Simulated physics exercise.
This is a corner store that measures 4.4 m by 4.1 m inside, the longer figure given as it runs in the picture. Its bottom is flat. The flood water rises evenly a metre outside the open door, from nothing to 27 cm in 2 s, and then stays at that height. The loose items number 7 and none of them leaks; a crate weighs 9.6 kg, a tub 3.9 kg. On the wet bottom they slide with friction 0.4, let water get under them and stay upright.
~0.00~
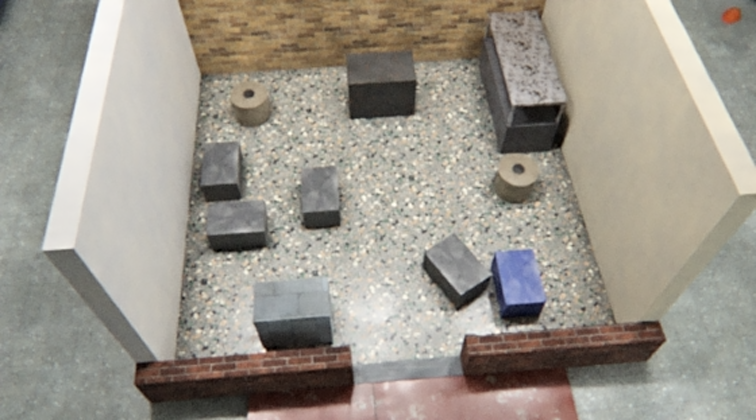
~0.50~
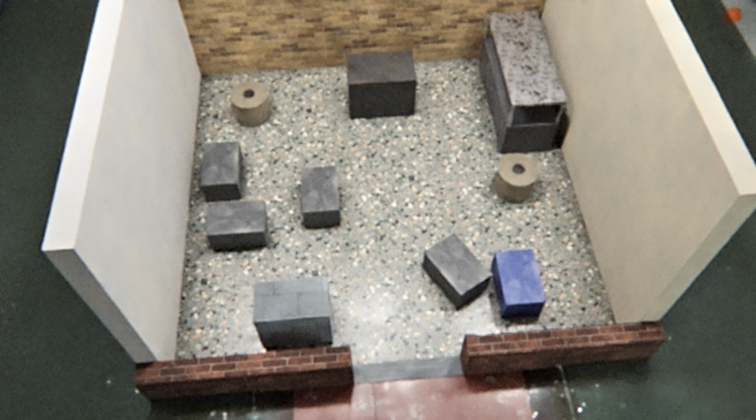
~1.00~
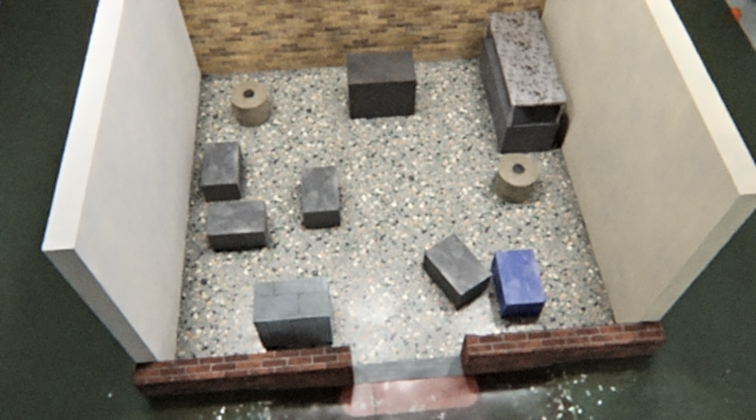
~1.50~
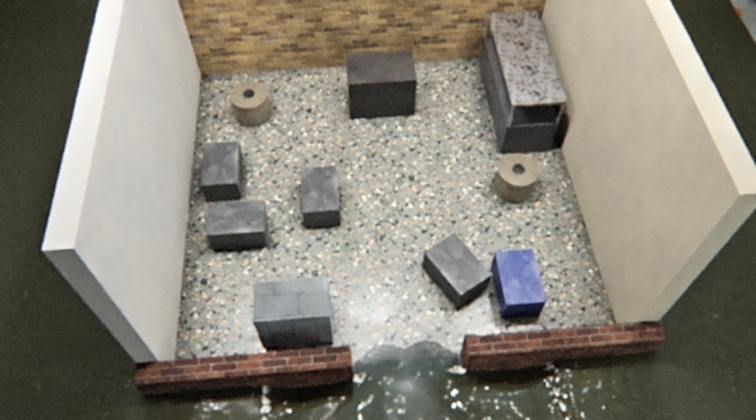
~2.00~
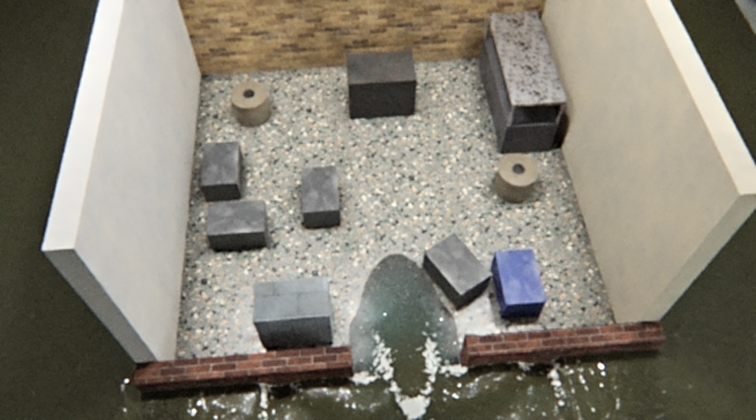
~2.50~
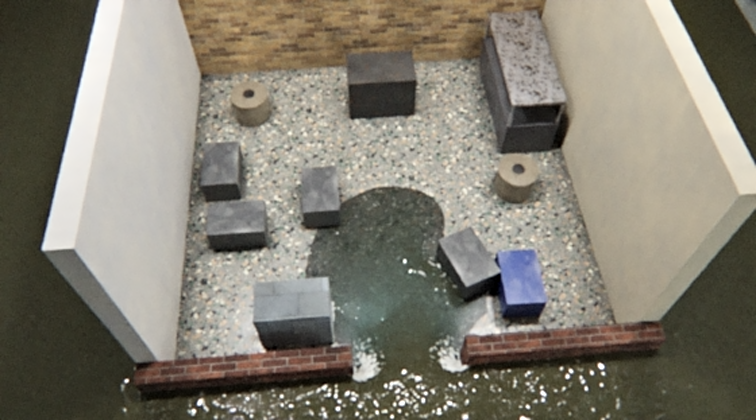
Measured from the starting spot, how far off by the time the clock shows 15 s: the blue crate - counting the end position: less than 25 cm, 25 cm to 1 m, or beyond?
Final distance: A quarter metre to a metre.
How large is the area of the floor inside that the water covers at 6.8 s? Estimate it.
Wet area: Approx. 16 m2.
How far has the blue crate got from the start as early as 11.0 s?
Roughly 40 centimetres by that point.
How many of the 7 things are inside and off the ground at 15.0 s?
The count is 7.
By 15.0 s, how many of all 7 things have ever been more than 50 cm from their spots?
I make that 7.
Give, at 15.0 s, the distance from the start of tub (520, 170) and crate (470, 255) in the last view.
100 cm, 100 cm.
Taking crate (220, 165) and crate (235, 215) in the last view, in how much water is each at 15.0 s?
About 16 and 12 cm.
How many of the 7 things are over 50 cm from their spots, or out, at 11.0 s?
At that moment it comes to 6.
After 3.5 s the blue crate is near (536, 276), 0.2 m from its start, aground; 0 afloat.
After 6.8 s the blue crate is near (536, 276), 0.2 m from its start, aground; 5 afloat.
After 11.0 s the blue crate is near (482, 253), 0.4 m from its start, afloat; 7 afloat.
After 15.0 s the blue crate is near (567, 284), 0.4 m from its start, afloat; 7 afloat.
